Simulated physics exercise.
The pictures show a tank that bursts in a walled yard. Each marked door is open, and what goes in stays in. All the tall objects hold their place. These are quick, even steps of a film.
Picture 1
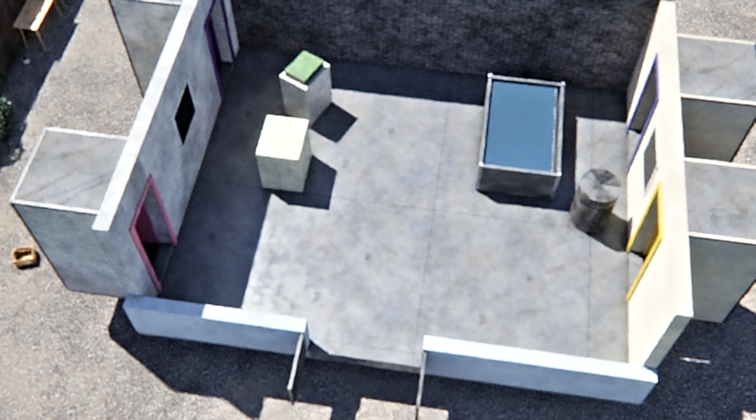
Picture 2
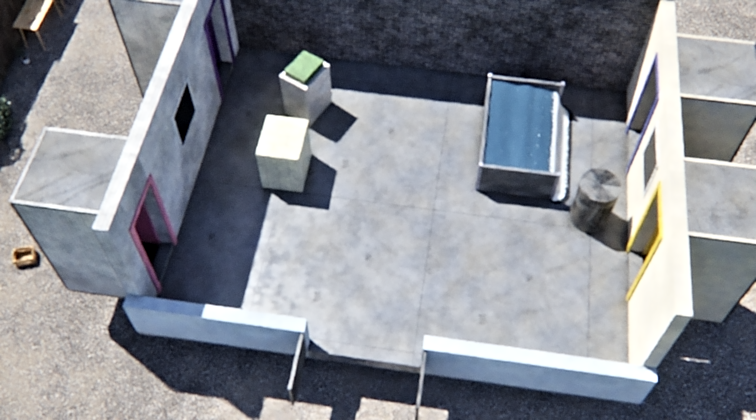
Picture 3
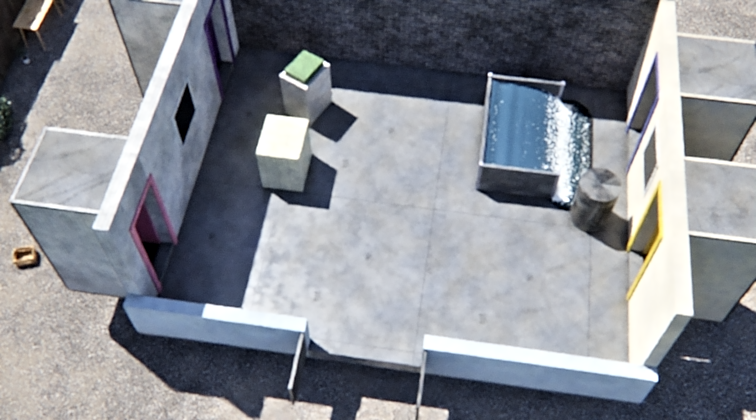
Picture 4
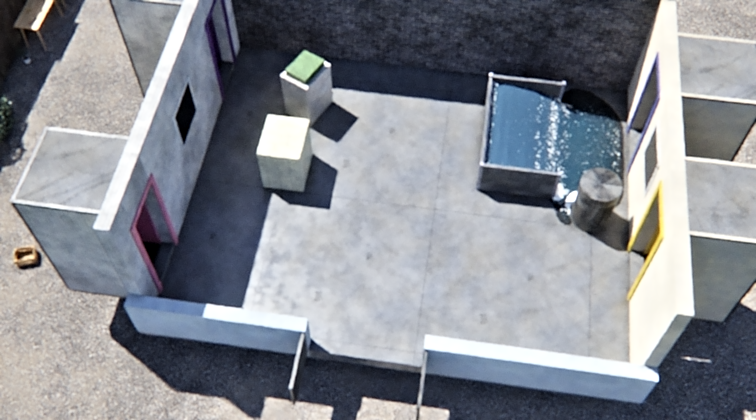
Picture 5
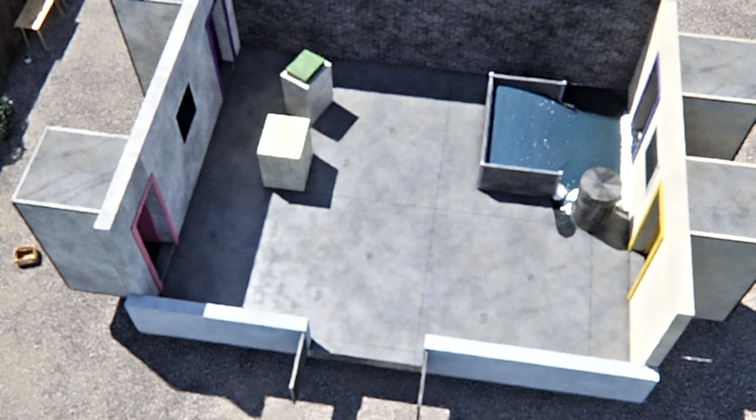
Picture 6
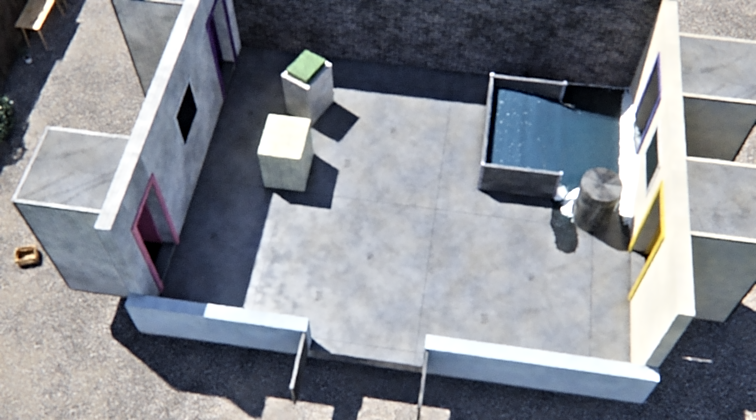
A raised tank of blue water in a walled yard burst open on its right side, and the water poured out foaming, then spread to the right-hand wall and around the grey barrel.
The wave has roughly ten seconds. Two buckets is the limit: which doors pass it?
The pink door admits no more than that; the purple door admits no more than that; the blue door lets in a lot; the yellow door admits no more than that.
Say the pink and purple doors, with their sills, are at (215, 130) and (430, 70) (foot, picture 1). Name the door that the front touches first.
The blue door.
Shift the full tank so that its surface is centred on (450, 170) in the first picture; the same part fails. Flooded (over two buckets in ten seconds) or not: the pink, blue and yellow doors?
In short: The pink one holds, the blue one lets more in, the yellow one takes more.
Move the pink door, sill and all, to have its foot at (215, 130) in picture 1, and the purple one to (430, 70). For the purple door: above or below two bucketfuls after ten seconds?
One by one: The purple one lets less in.
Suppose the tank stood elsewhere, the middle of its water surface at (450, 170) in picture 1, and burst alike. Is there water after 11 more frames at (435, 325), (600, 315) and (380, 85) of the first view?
In that order: Free of water, awash, not flooded.
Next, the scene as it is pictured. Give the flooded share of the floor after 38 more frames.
I make it 55 per cent.
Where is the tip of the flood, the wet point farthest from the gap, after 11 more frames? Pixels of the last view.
At about (622, 381).
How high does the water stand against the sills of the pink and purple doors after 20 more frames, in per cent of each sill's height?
About 0 and 0 per cent.
A moment on, water covers 15 % of the floor; the pink door not reached, the purple door not reached, the blue door far over two buckets in, the yellow door wet at the sill, nothing in.
Next, water covers 20 % of the floor; the pink door not reached, the purple door not reached, the blue door far over two buckets in, the yellow door wet at the sill, nothing in.
Then, water covers 35 % of the floor; the pink door not reached, the purple door not reached, the blue door far over two buckets in, the yellow door wet at the sill, nothing in.
Later, water covers 55 % of the floor; the pink door not reached, the purple door under two buckets in, the blue door far over two buckets in, the yellow door wet at the sill, nothing in.
In the end, water covers 80 % of the floor; the pink door wet at the sill, nothing in, the purple door under two buckets in, the blue door far over two buckets in, the yellow door wet at the sill, nothing in.
